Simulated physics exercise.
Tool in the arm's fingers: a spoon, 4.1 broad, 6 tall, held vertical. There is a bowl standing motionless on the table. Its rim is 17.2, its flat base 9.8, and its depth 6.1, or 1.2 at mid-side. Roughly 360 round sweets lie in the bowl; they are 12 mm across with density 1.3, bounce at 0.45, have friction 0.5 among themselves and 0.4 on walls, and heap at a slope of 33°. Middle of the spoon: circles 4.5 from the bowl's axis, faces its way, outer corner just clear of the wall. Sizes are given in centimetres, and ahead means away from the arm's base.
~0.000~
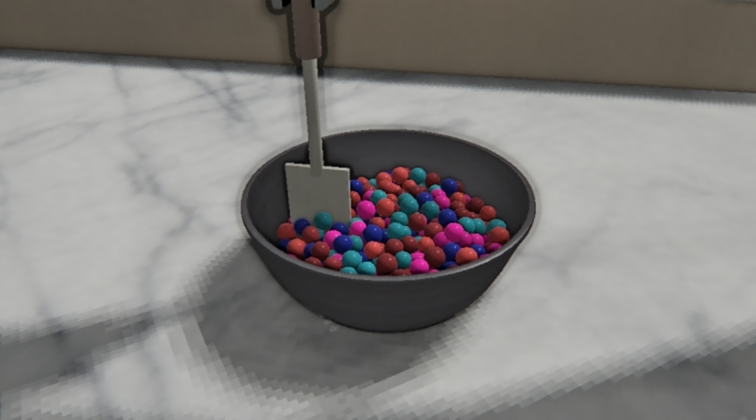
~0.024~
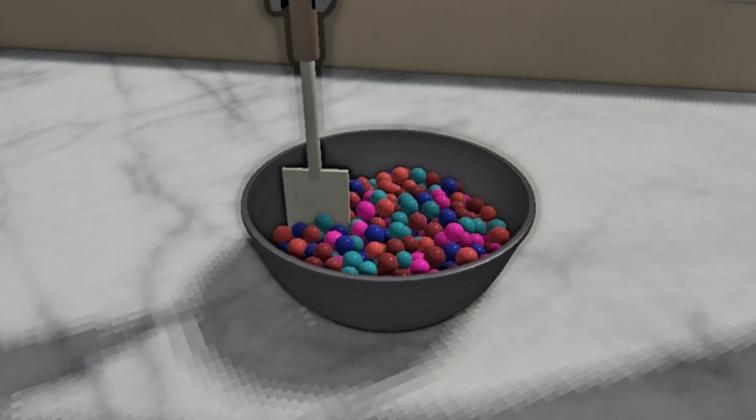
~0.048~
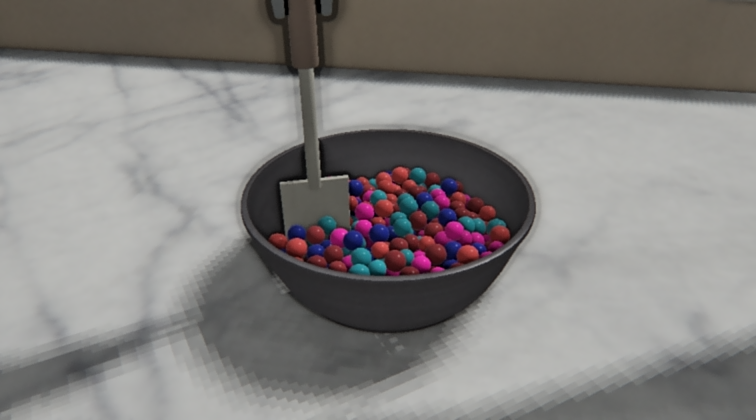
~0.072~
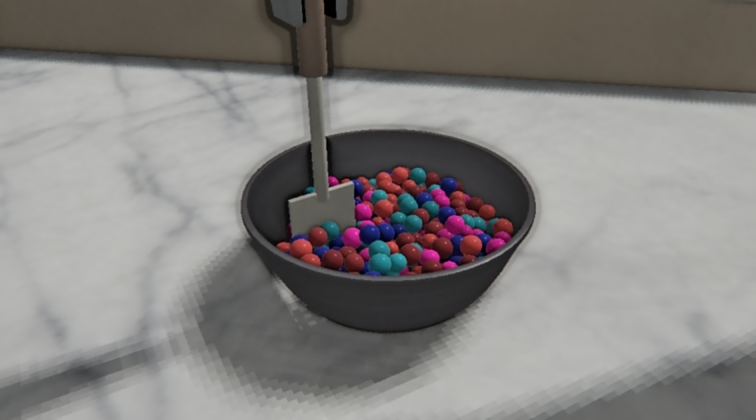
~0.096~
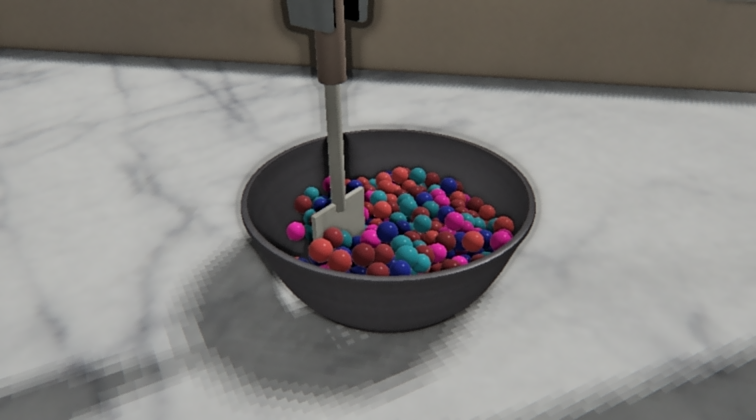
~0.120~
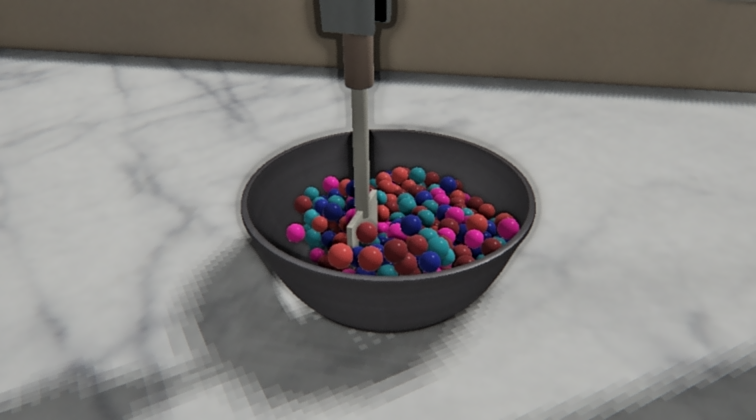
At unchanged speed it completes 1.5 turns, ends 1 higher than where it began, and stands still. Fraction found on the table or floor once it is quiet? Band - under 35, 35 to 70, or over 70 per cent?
Band: 35 to 70 per cent.
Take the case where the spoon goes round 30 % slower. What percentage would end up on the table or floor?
Then about 30 per cent.
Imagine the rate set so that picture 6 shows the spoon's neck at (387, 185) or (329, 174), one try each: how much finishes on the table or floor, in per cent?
About 55 % for one try and about 30 % for the other, in order.
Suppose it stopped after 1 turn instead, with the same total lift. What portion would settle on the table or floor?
It would be around 30 percent.
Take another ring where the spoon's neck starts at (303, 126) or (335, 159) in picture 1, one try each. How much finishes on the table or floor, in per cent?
Roughly 35 % and 25 %.
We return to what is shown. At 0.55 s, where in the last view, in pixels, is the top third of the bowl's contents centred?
Around (387, 260).
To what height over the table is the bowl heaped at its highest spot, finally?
I'd guess close to 5.5 centimetres.
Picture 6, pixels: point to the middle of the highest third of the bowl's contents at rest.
Looks like roughly (444, 208) to me.
After 0.33 s, 259° round, highest piece 10 above the table; 291 in the bowl, 26 on the table or floor, 43 in flight or on the tool.
After 0.55 s, 75° round, highest piece 9 above the table; 234 in the bowl, 103 on the table or floor, 23 in flight or on the tool.
After 0.85 s, 180° round, highest piece 7 above the table; 206 in the bowl, 154 on the table or floor.
After 1.55 s, 180° round, highest piece 5 above the table; 205 in the bowl, 155 on the table or floor.
At rest, 205 in the bowl, 155 on the table or floor. That is 43 % on the table or floor.
